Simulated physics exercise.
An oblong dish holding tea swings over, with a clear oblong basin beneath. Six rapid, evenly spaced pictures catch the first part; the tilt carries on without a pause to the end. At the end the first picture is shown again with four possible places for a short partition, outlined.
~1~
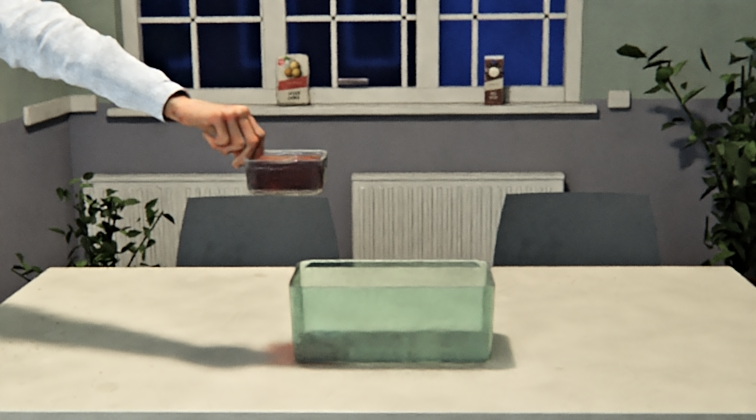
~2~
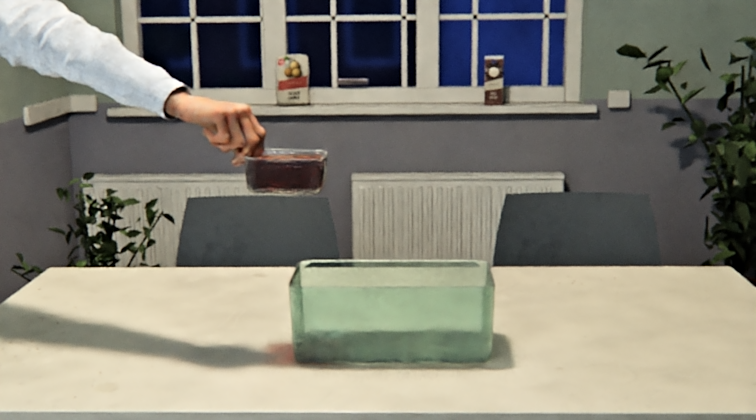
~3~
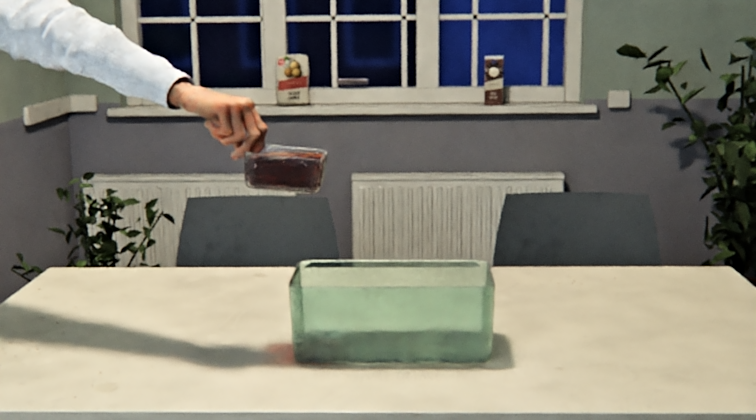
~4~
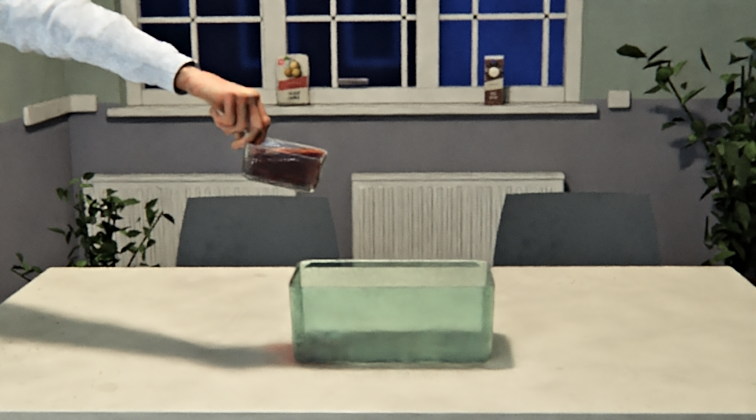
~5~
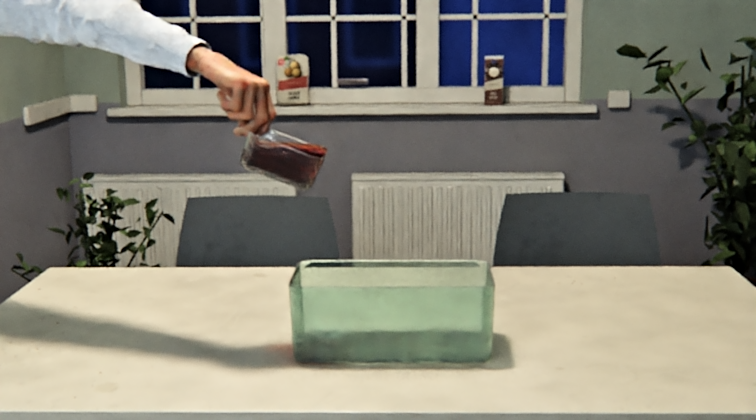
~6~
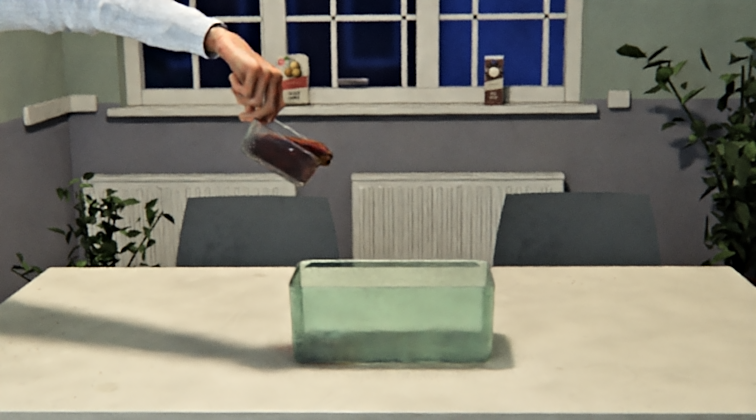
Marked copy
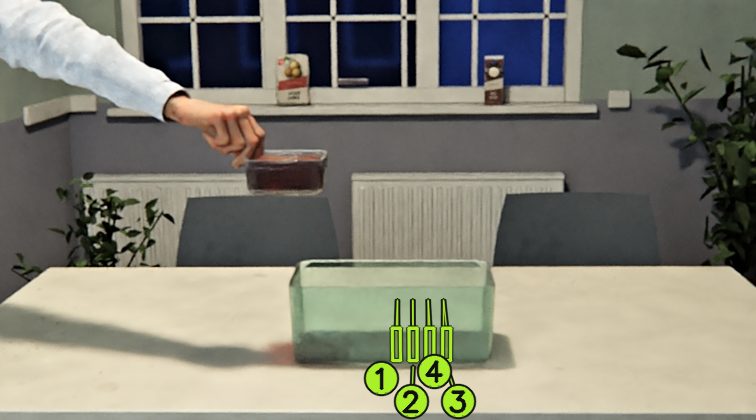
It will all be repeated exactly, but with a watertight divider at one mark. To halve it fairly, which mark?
2 works best here.
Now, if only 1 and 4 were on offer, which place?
1.
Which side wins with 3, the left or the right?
The left side.
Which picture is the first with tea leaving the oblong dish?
Picture 5.
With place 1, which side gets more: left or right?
More ends on the right.
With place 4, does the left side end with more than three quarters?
Yes, it does.
On the marked copy, 1 at (396, 366); 2 at (413, 366); 3 at (446, 366); 4 at (429, 366).
If 1 is chosen, about 29 % ends left of the wall and 68 % right of it; 3 % is lost outside.
If 2 is chosen, about 52 % ends left of the wall and 45 % right of it; 4 % is lost outside.
If 3 is chosen, about 90 % ends left of the wall and 6 % right of it; 4 % is lost outside.
If 4 is chosen, about 91 % ends left of the wall and 6 % right of it.
